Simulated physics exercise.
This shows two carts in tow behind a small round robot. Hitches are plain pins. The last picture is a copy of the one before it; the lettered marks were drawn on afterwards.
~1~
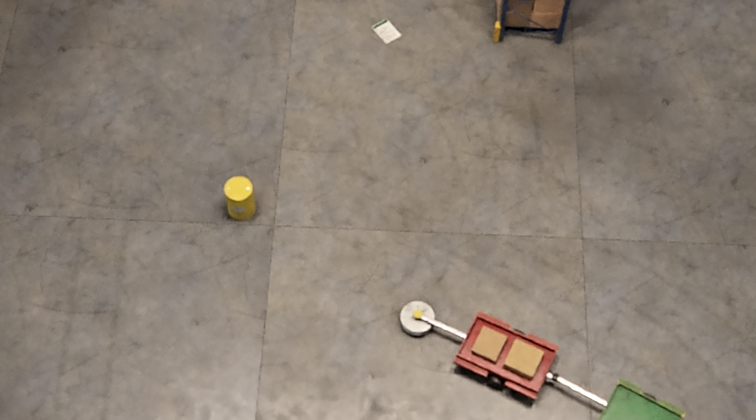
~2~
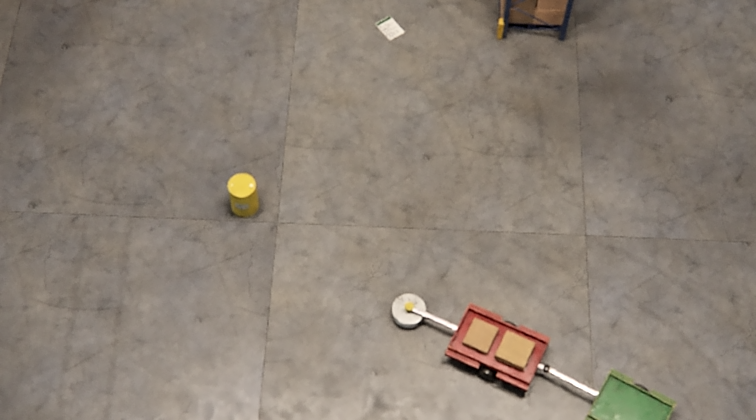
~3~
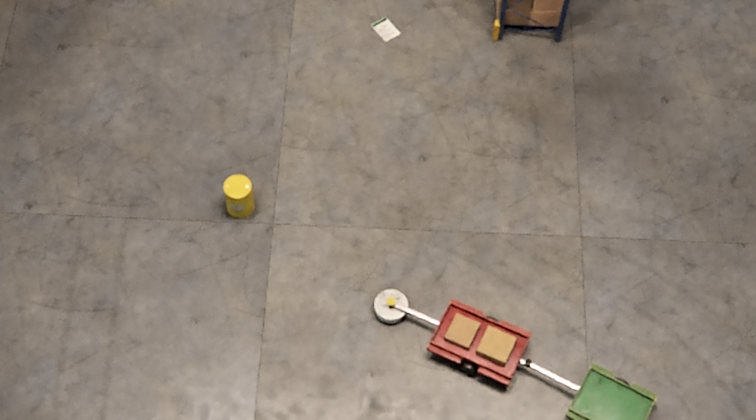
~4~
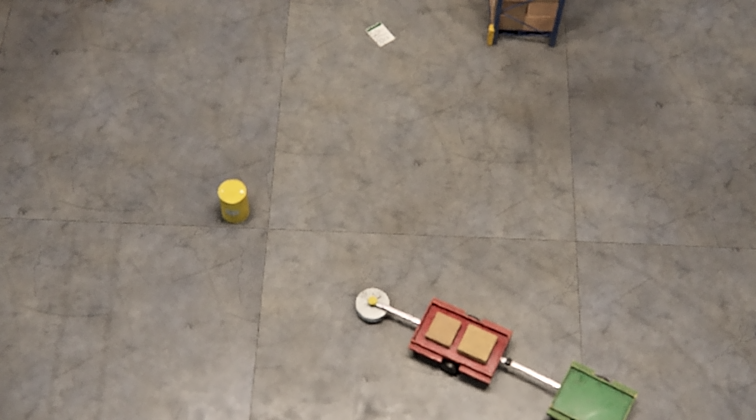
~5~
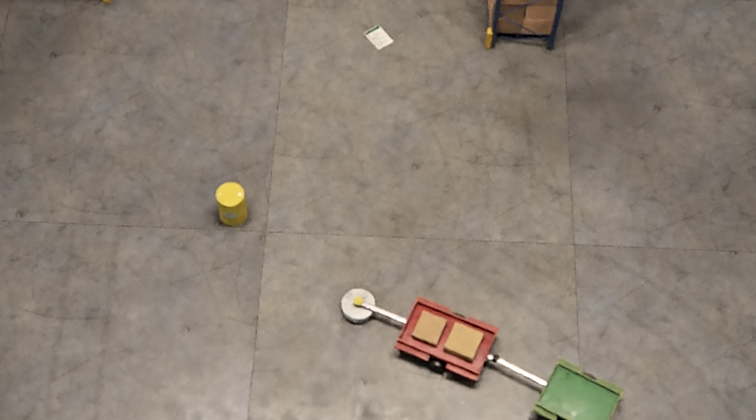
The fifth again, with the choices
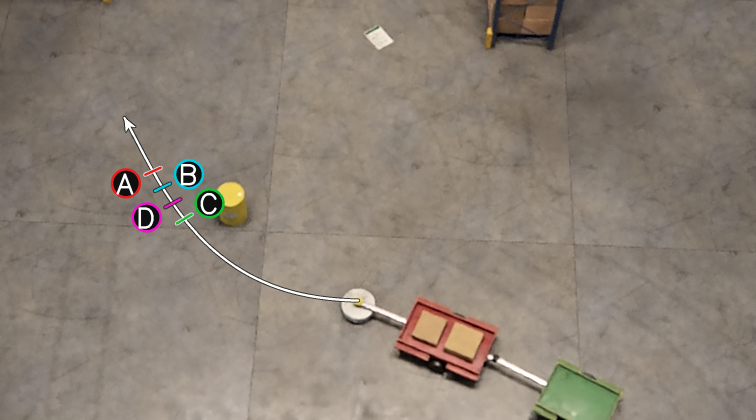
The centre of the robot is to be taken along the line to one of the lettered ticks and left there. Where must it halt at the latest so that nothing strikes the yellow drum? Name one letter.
Mark C.
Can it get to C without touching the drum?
Yes.
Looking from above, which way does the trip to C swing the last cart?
For that mark, anticlockwise.
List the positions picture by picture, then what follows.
Yellow drum (242, 209); robot (417, 318), in the first frame.
Robot (409, 310); red cart (498, 346); green cart (631, 411); yellow drum (245, 205), in the second frame.
Robot (391, 305); red cart (480, 341); green cart (612, 405); yellow drum (241, 207), in the third frame.
Robot (373, 304); red cart (461, 339); green cart (593, 402); yellow drum (236, 212), in the fourth frame.
Robot (358, 305); red cart (447, 337); green cart (579, 400); yellow drum (234, 214), in the fifth frame.
On the marked copy, A at (153, 171); B at (162, 187); C at (184, 219); D at (173, 203); the route from (358, 301) via (201, 238) to (124, 118).
Following C. Soon after the start, robot (287, 294), last cart (511, 366).
Later, robot (224, 262), last cart (441, 340).
In the end, robot (185, 223), last cart (382, 321); nothing has been touched.
As for the rest, A is too far, the drum has been hit; B is too far, the drum has been hit; D is too far, the drum has been hit.
